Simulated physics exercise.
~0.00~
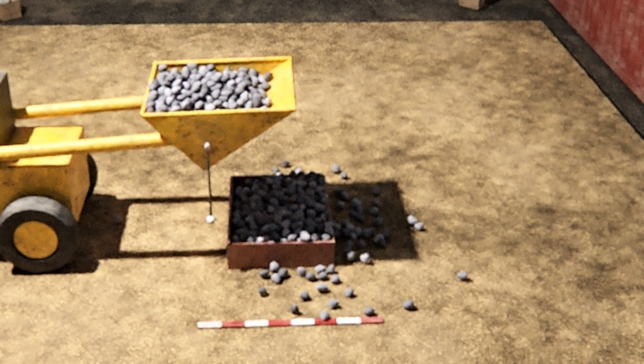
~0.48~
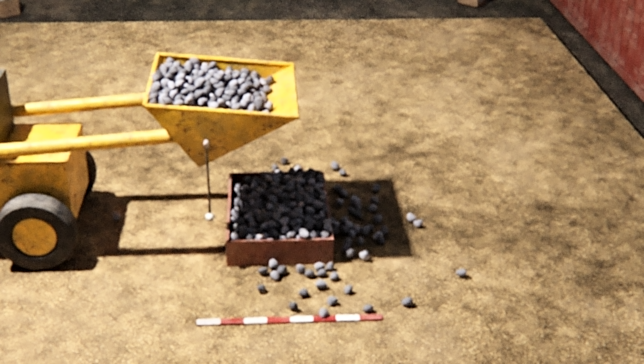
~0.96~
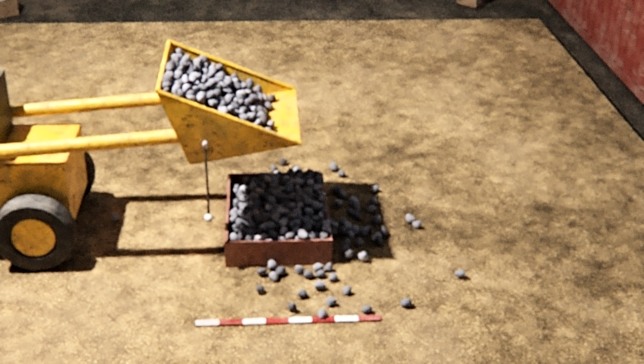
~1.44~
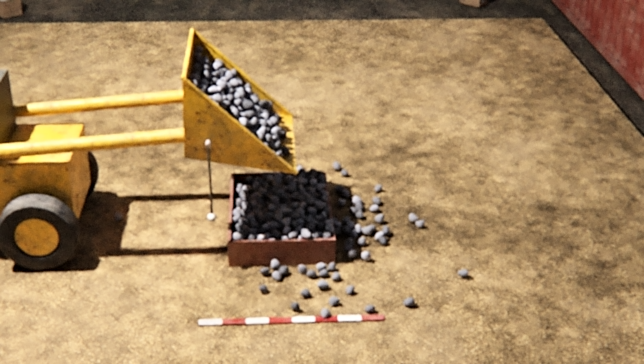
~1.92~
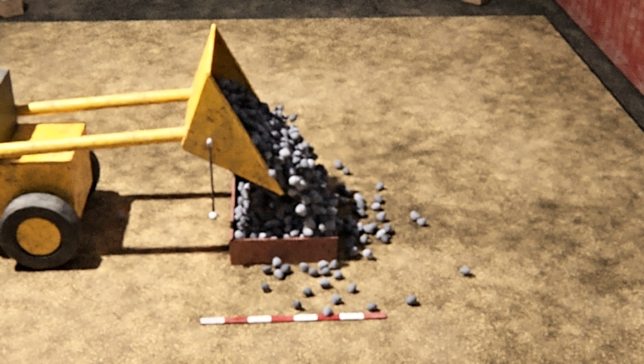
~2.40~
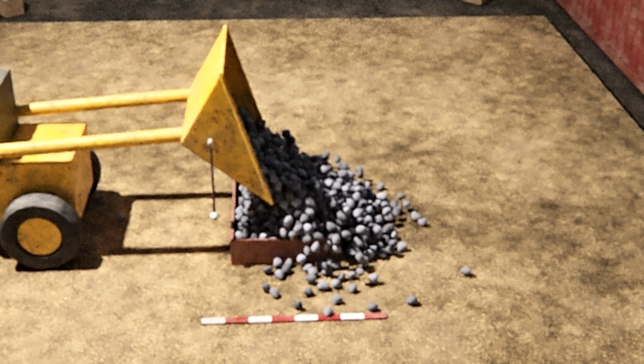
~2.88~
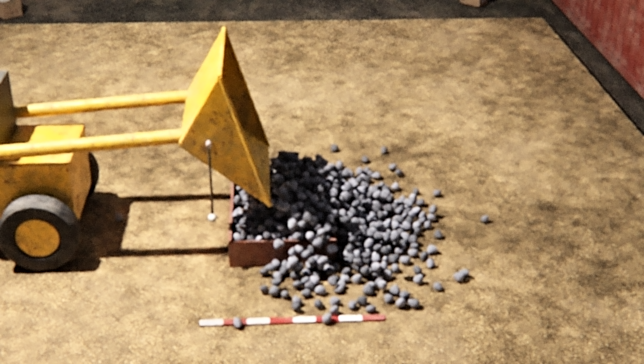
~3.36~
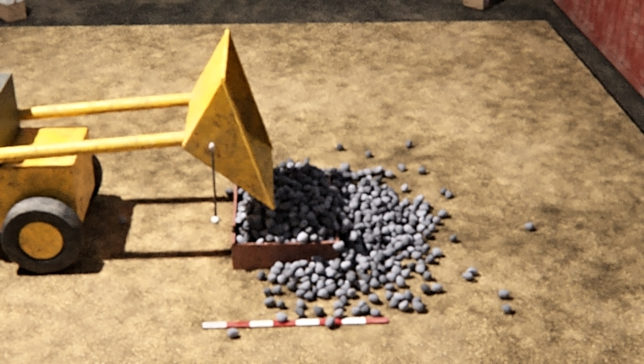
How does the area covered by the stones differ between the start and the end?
At the start the stones are mostly in the raised bucket and the bin, with only a few scattered on the floor. By the end they fill the bin and spread over the floor, reaching farther to the right and toward the viewer.
A yellow loader at the left holds a bucket of grey stones above a reddish-brown open bin on a sandy floor, seen from above and to the side. The bin already holds dark stones, with a few strewn around it and a red-and-white striped staff lying in front. The bucket tips forward to the right, slowly at first, and its stones slide toward the lip. They pour into the bin, pile up and spill over its right and near sides. The bucket stays steeply tipped and empty, while stones fill the bin and lie spread widely beside it.
